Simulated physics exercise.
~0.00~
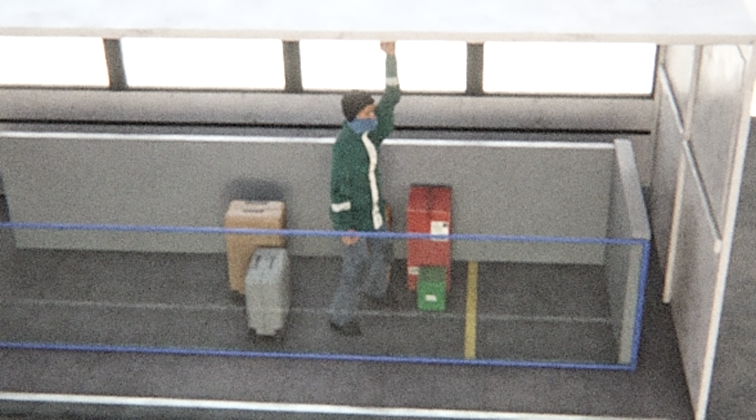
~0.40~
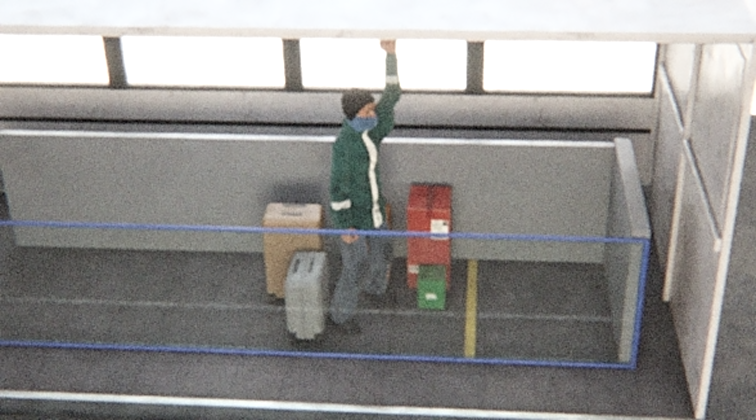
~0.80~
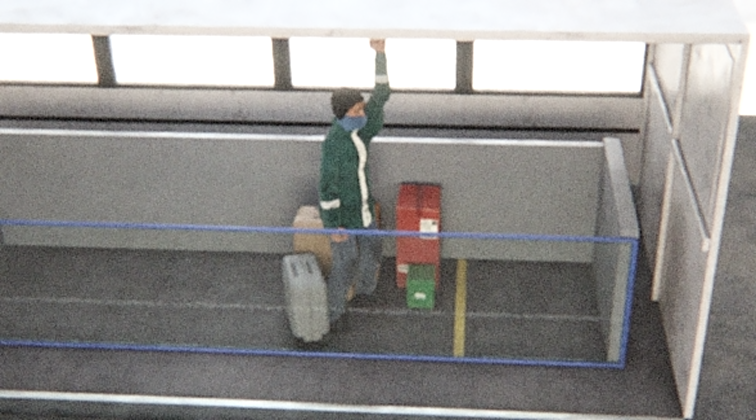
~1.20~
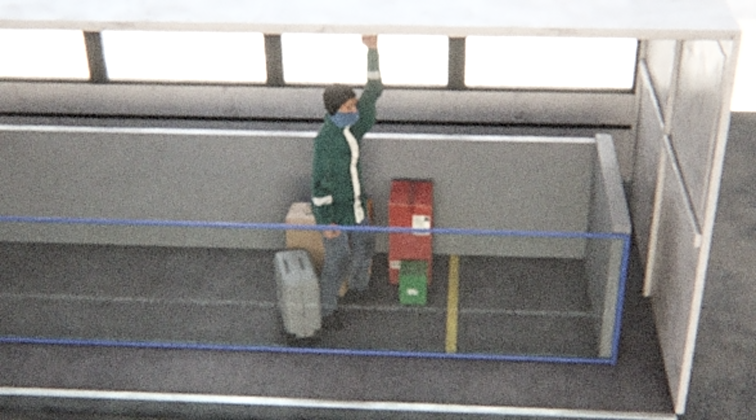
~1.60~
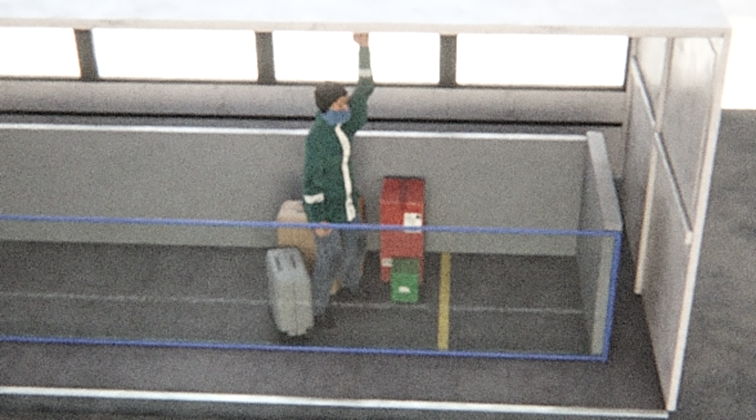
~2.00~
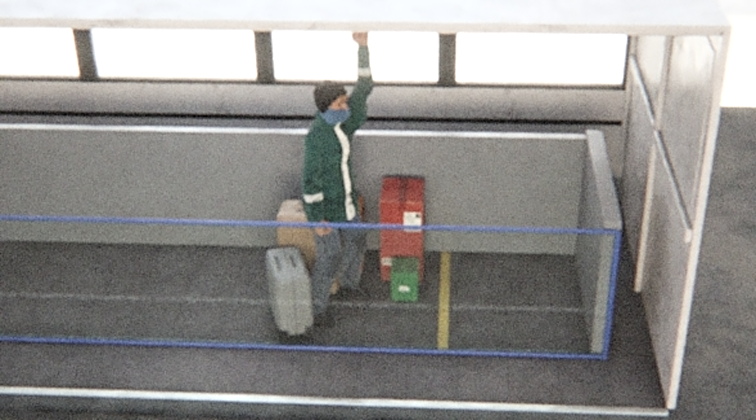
Two suitcases slide right and stop by a standing passenger, short of the yellow line.
